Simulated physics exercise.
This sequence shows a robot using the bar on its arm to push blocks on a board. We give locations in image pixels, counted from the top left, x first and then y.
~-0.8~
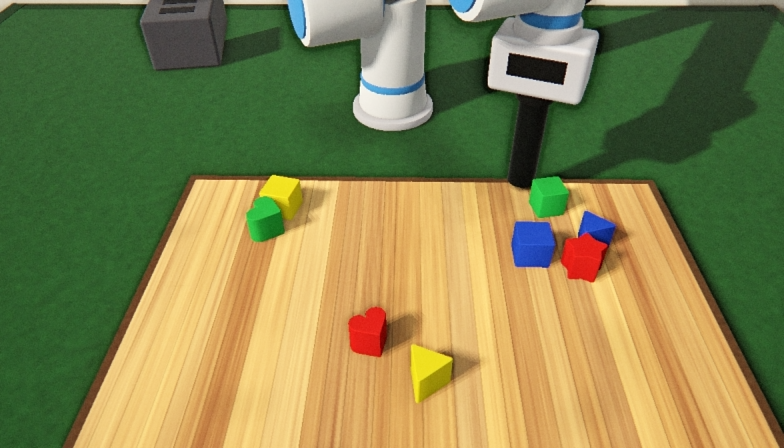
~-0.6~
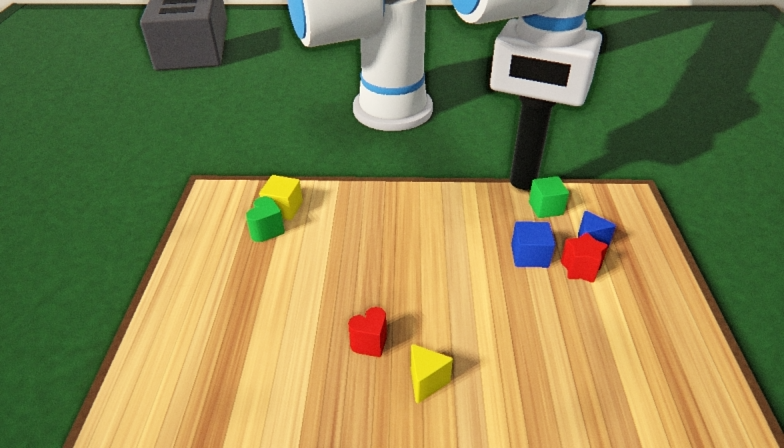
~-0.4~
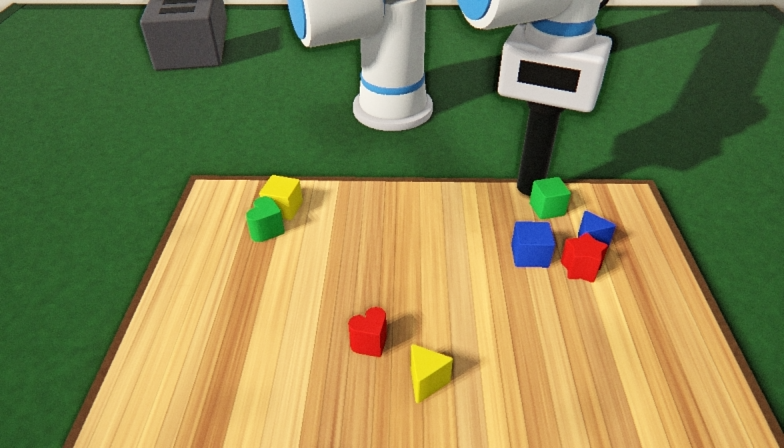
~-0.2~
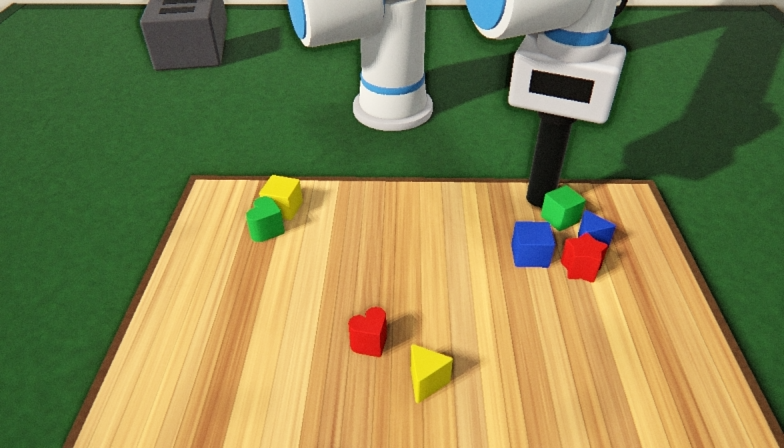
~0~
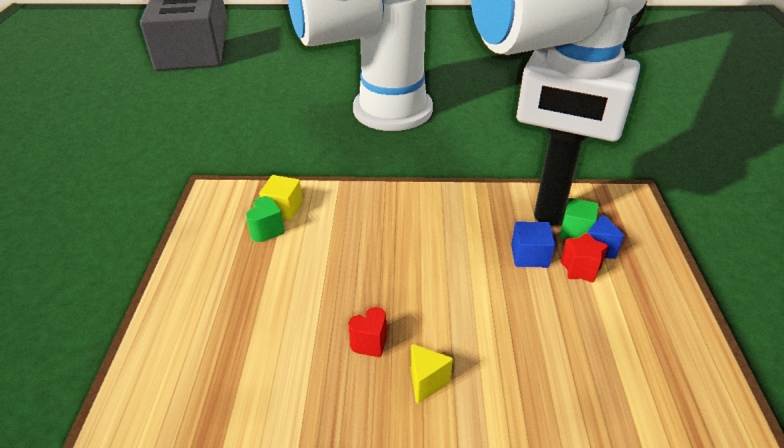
On a wooden board, a robot arm's black bar pushes a green block toward a blue triangle.
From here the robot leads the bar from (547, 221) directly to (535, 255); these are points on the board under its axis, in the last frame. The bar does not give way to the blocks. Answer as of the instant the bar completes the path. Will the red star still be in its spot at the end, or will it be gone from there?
It keeps its position.
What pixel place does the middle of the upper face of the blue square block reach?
By then it is at (522, 250).
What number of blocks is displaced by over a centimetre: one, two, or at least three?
It should be one.
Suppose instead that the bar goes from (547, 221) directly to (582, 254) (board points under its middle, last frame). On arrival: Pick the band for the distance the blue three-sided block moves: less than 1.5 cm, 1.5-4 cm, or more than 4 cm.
Shift: 1.5 to 4 cm.
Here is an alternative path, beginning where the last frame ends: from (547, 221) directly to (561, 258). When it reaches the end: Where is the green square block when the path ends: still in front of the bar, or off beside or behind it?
By then it is beside or behind the bar.
What follows on the original path. Halfway along, bar (543, 233); blue square block (533, 236).
At the end, bar (536, 250); blue square block (522, 250), turned 35° clockwise; red star still.
